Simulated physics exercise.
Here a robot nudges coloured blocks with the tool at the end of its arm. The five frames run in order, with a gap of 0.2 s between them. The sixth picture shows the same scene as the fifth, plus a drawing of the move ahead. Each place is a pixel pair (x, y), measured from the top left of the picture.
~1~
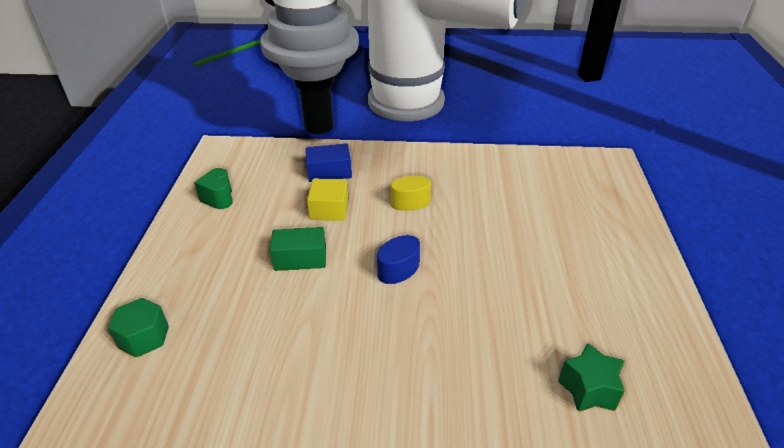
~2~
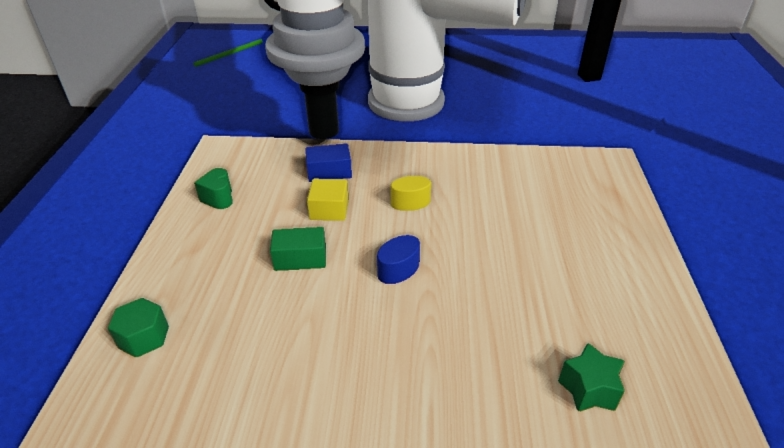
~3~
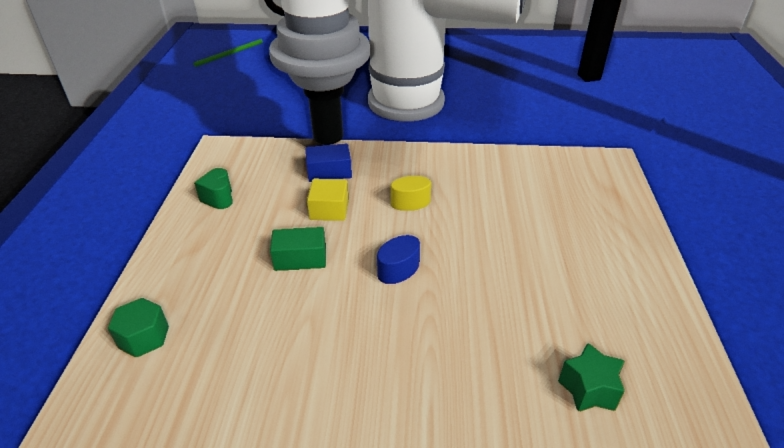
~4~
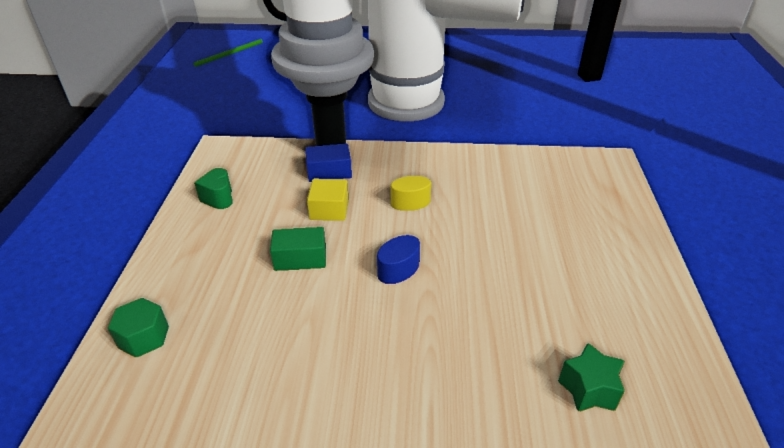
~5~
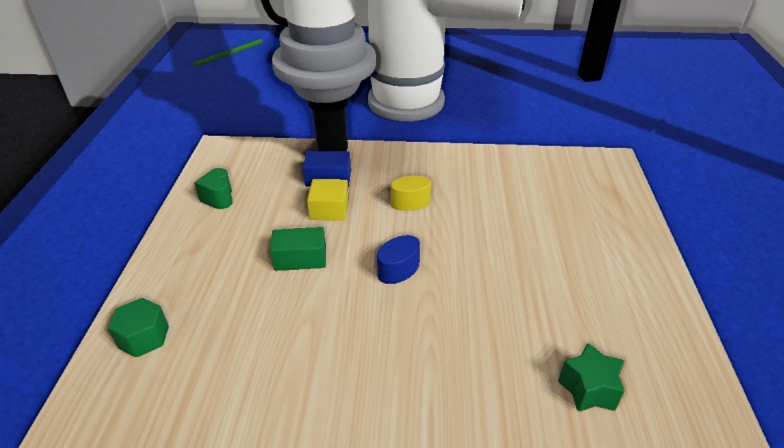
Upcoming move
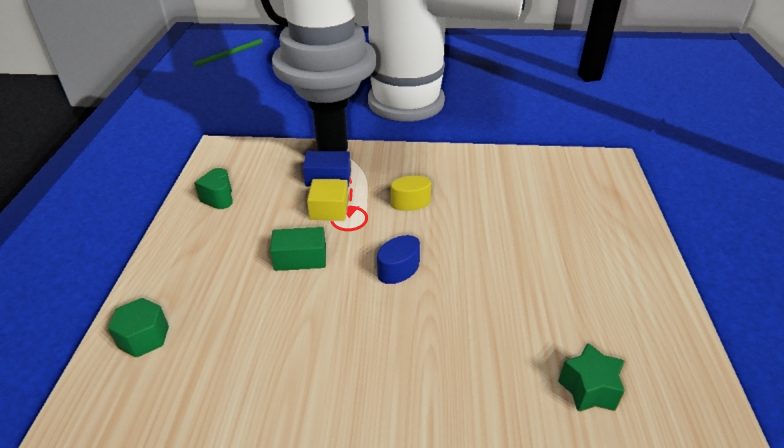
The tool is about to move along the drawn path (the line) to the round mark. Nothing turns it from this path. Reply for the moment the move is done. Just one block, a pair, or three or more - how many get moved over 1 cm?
Moved: More than two.
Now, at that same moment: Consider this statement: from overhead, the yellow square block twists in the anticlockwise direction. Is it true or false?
False
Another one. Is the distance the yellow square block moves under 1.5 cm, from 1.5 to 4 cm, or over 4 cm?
That block covers upwards of 4 cm.
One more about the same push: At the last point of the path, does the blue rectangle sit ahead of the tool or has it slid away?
It rides in front to the end.
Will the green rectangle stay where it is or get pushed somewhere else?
That block is shifted.
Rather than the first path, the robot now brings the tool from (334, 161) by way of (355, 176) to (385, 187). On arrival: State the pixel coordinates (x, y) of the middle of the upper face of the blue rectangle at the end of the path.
The top centre is at (331, 171).
The line goes from (334, 161) through (349, 177) and (351, 196) to (349, 218).
The first path, step by step. One third of the way, tool at (348, 164); blue rectangle at (330, 173), turned 20° clockwise; yellow square block at (326, 195), turned 20° clockwise.
Two thirds of the way, tool at (350, 184); green rectangle at (294, 242), turned 15° clockwise; blue rectangle at (328, 193), turned 35° clockwise; yellow square block at (315, 216), turned 35° clockwise.
At the end, tool at (348, 205); green rectangle at (277, 260), turned 45° clockwise; blue rectangle at (324, 216), turned 40° clockwise; yellow square block at (306, 240), turned 40° clockwise; yellow elliptical block unmoved.
